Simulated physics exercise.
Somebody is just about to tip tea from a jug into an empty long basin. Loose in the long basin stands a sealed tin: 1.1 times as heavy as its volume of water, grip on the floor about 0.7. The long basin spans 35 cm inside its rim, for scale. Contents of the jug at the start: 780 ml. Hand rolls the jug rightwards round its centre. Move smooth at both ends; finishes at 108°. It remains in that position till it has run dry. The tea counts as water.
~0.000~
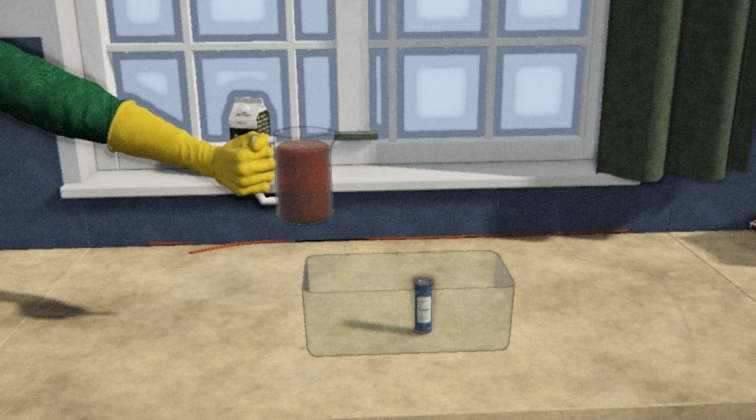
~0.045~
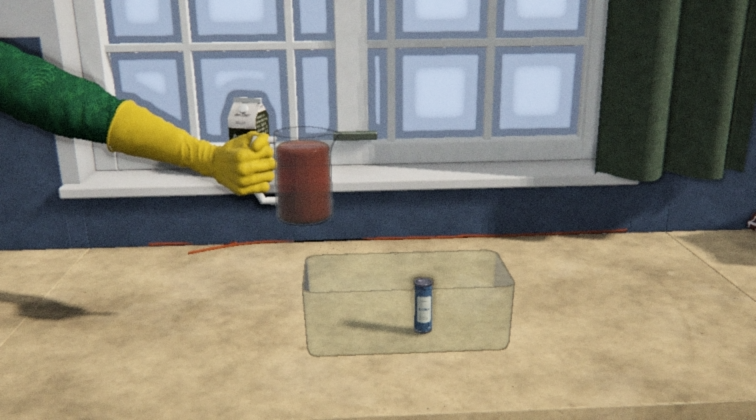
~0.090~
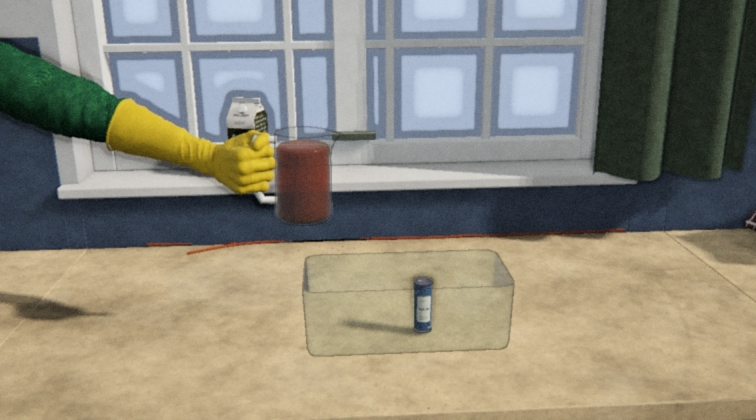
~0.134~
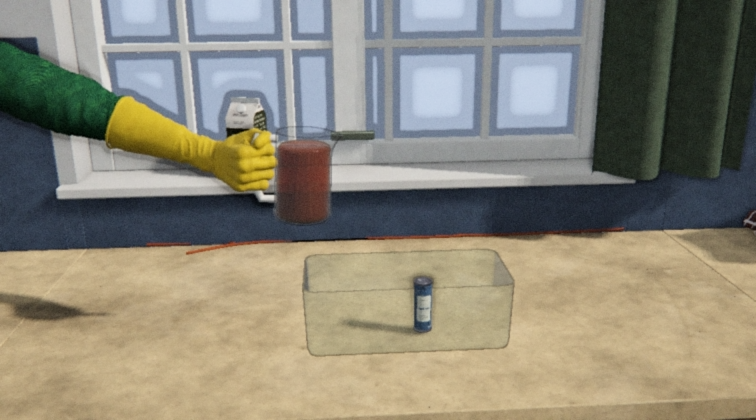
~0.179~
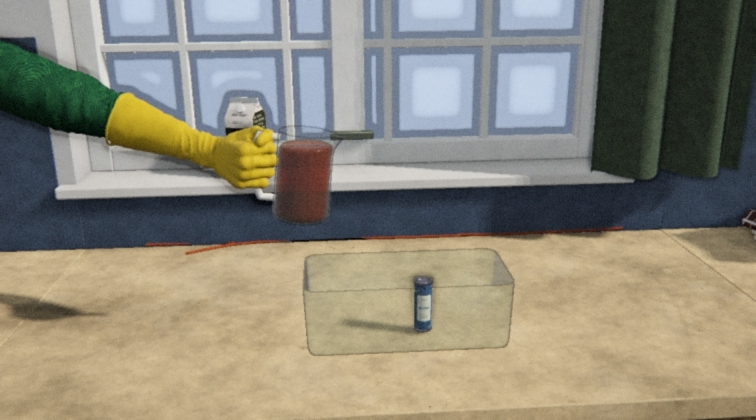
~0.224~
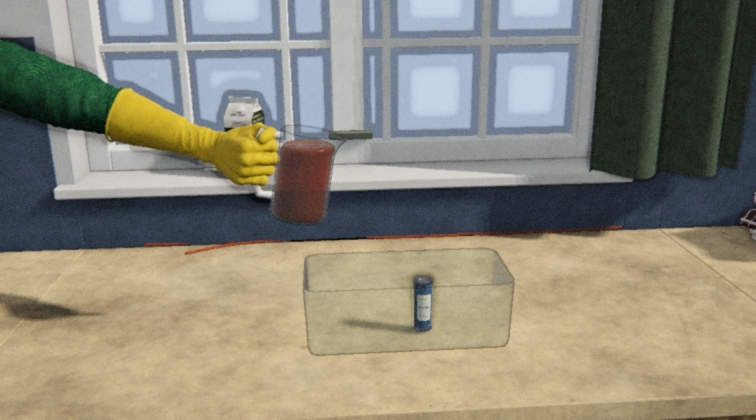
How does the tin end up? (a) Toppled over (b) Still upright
Still upright.
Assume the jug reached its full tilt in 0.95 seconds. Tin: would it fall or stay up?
Outcome - the tin remains standing.
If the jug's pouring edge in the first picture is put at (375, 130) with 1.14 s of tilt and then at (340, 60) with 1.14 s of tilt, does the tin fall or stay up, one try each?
Run one: It does not tip. Run two: It tumbles.
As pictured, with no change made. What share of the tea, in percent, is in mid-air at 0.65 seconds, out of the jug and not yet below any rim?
Estimate: About 10 % of all of it.
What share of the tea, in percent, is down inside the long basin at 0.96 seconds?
Some 32 percent of the total.
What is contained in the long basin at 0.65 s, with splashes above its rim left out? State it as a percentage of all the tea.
Close to 1 in a hundred.
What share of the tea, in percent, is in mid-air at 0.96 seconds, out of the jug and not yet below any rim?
Something like 24 per cent is in the air then.
By 0.65 s the tilt is 66° and 89 per cent is still to pour; the tin stands where it began.
By 0.96 s the tilt is 101° and 44 per cent is still to pour; the tin leans 4°.
By 1.29 s the tilt is 108° and 5 per cent is still to pour; the tin stands 1 cm from where it began.
By 1.64 s the tilt is 108° and 0 per cent is still to pour; the tin stands 1 cm from where it began.
At rest the tin stands 1 cm from where it began.
